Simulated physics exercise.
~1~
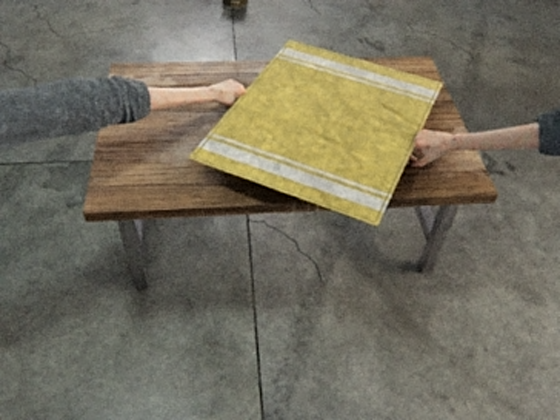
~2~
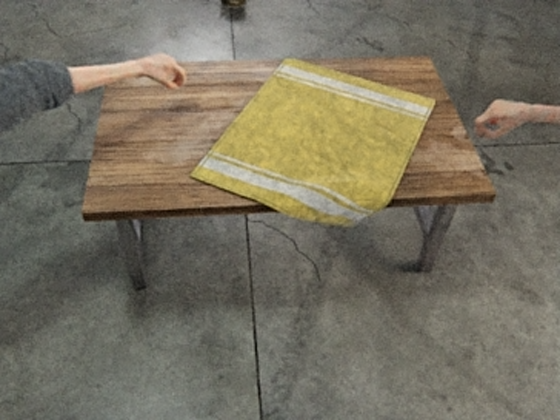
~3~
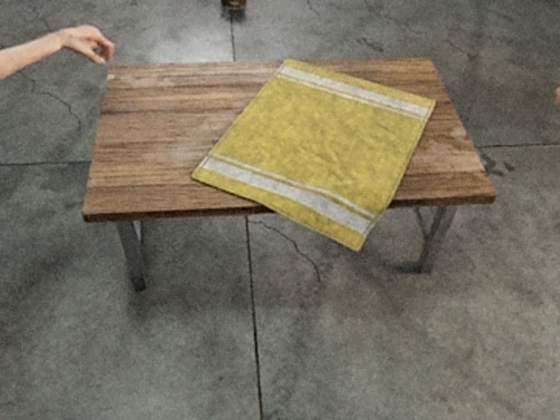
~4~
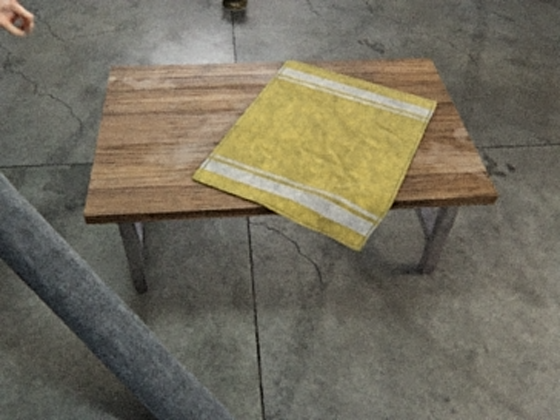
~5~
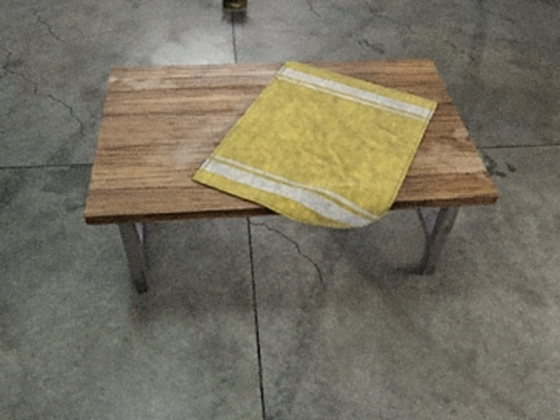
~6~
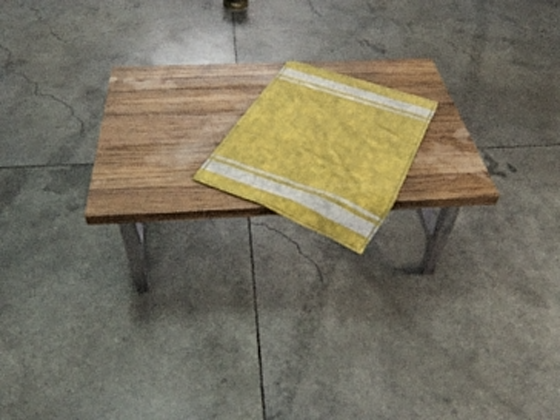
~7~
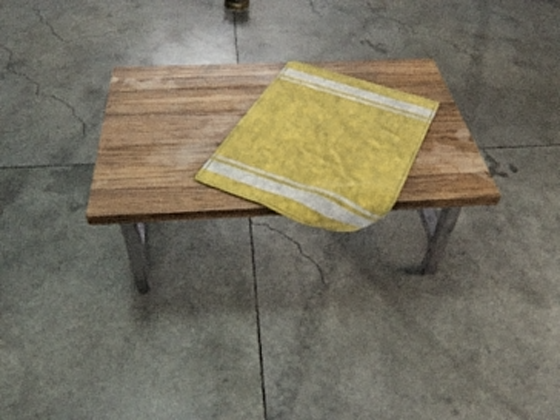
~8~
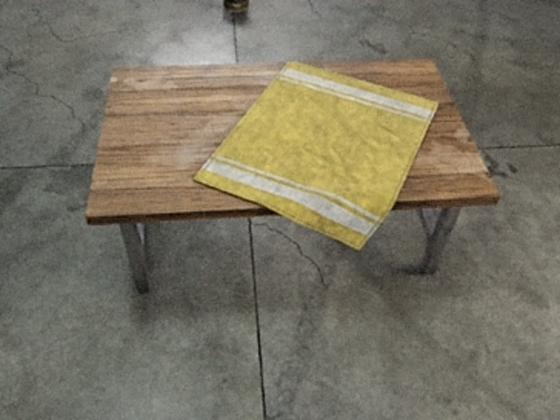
A yellow hand towel with a pale stripe near each end is held flat by two hands, one reaching in from each side, over a wooden workbench on a cracked concrete floor. The hands let go, and the towel drops slightly onto the top, lying at an angle with one corner past the front edge. The arms draw back out of view, the left one last. The overhanging corner curls under and straightens again a few times, while the rest lies still. At the end the towel remains on the bench.
